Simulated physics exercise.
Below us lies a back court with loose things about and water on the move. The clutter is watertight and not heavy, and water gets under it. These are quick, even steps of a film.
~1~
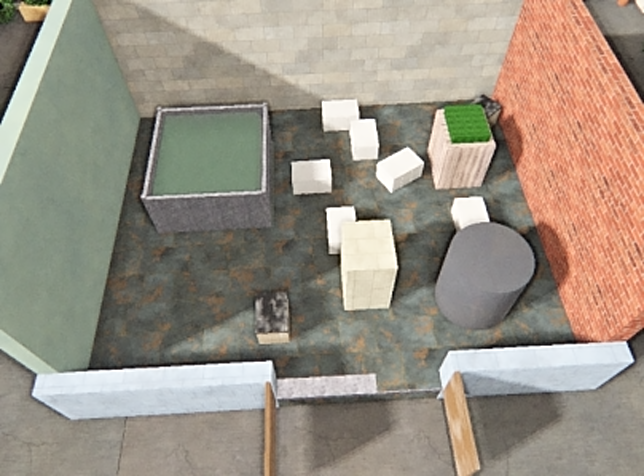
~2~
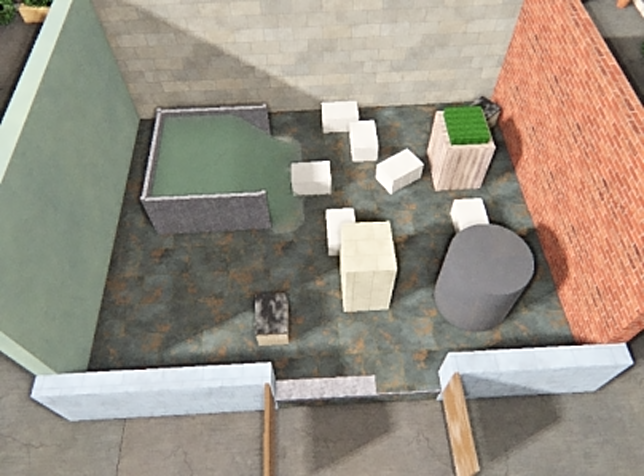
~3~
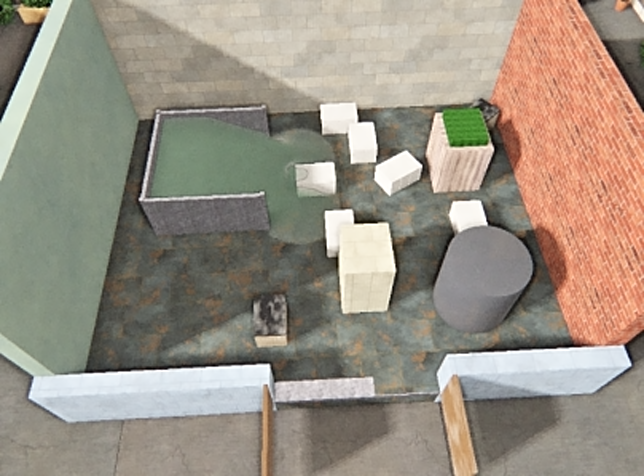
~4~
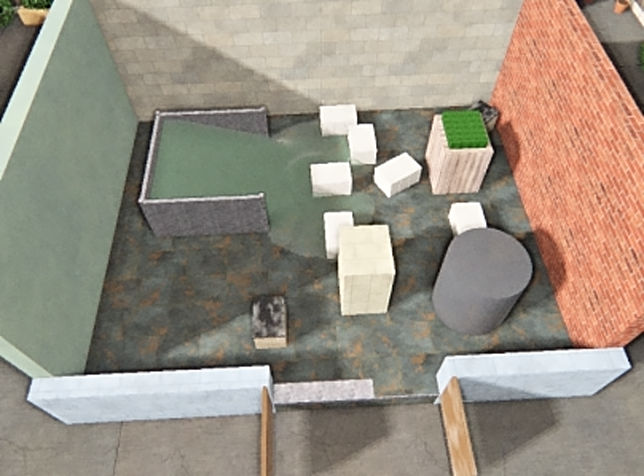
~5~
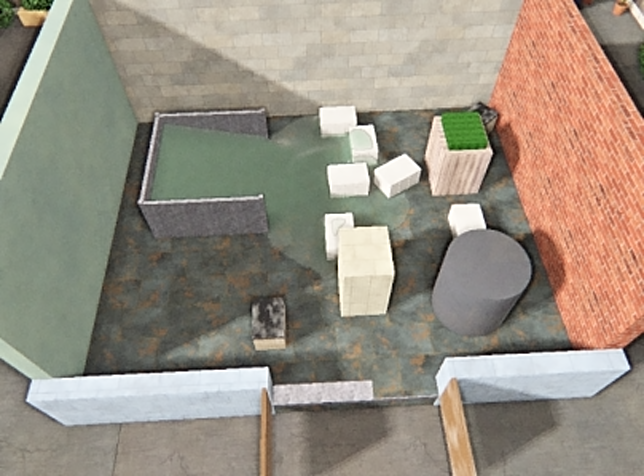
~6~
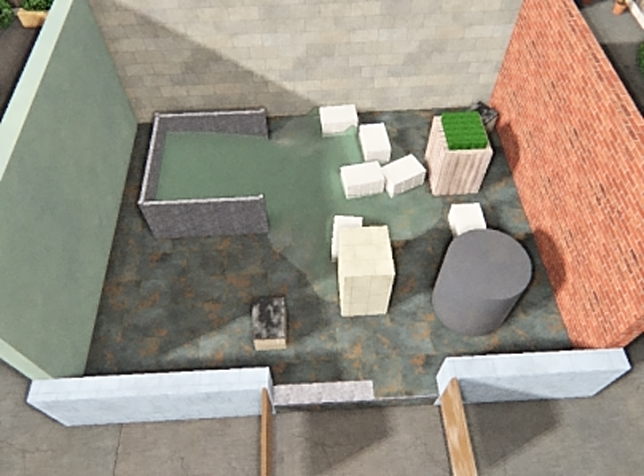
Greenish water poured out of the open right side of a walled tank and spread across the courtyard floor, pushing one white block to the right before nudging a few others near it.
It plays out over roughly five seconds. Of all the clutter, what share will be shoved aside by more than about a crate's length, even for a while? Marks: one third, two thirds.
Share: Two thirds or more.
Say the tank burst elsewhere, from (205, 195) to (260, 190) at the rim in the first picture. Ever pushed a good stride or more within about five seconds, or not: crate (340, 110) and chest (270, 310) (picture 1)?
One after the other: Short of that, yes.
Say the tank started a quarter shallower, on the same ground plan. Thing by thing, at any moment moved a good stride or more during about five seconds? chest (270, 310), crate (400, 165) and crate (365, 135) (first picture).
One after the other: Short of that, swept aside, that far or more.
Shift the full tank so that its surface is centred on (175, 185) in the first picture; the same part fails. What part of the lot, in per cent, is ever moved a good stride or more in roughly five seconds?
I make it 80 per cent.
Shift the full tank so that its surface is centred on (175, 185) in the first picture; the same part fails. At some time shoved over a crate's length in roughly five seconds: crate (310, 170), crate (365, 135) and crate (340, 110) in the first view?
In that order: Yes, pushed that far, pushed that far.
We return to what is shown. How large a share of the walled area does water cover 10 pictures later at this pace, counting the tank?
Close to 60 %.
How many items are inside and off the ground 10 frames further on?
I count 7.
A moment on, 3 of 8 are well off their spots; 0 afloat.
Next, 6 of 8 are well off their spots; 7 afloat.
Later, 7 of 8 are well off their spots; 5 afloat.
In the end, 7 of 8 are well off their spots, and 7 have been at some point; 5 afloat.
